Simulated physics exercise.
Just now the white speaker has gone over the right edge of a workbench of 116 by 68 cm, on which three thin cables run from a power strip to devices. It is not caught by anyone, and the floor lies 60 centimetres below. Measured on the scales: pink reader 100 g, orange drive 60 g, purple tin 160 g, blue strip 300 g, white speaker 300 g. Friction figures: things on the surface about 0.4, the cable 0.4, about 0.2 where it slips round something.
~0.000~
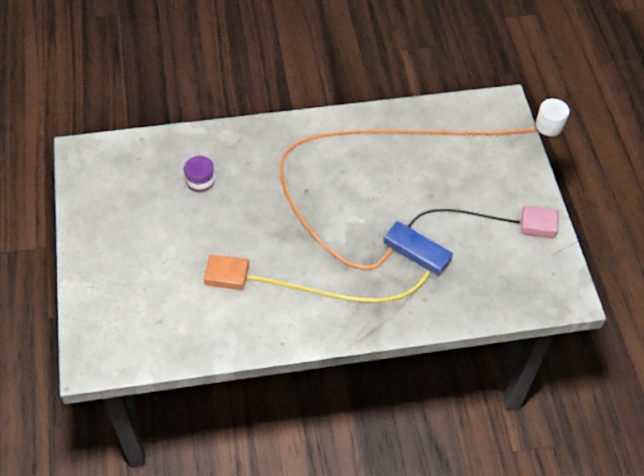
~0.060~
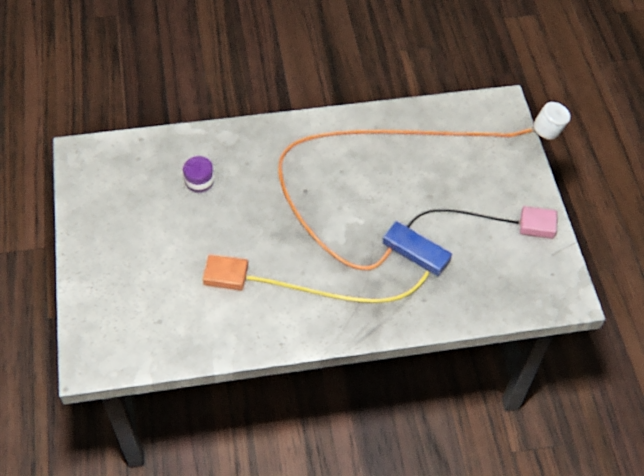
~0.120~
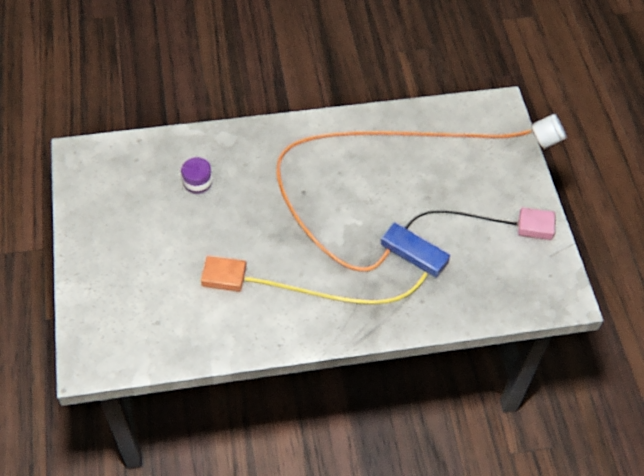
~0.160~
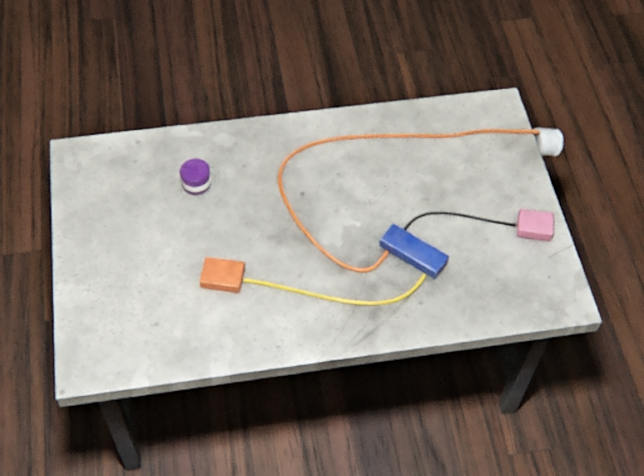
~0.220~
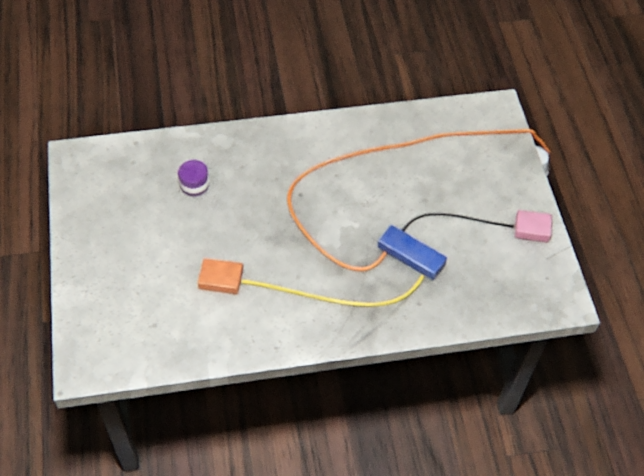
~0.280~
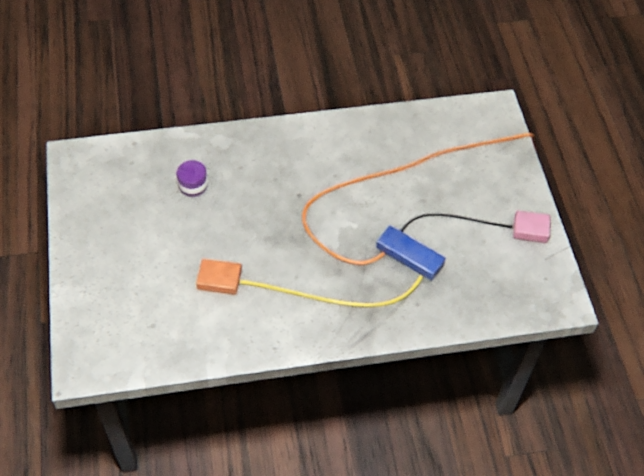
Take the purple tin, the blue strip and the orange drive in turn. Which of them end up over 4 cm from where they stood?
Purple tin: Still there, blue strip: Still there, orange drive: Still there.
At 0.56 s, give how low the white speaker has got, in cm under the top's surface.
Measured: Near 55 cm.
At 0.6 s, the strip's end of the orange cable at (389, 248); blue strip 1 cm off its start, white speaker over the edge.
At 0.8 s, the strip's end of the orange cable at (389, 248); blue strip 1 cm off its start, white speaker over the edge.
At 1.1 s, the strip's end of the orange cable at (389, 248); blue strip 1 cm off its start at (416, 248), white speaker over the edge.
At 1.4 s, the strip's end of the orange cable at (389, 248); blue strip 1 cm off its start, white speaker over the edge.
At 2.6 s, the strip's end of the orange cable at (389, 248); blue strip 1 cm off its start at (416, 248), purple tin 0 cm off its start at (191, 171), orange drive 0 cm off its start at (219, 273), white speaker over the edge.
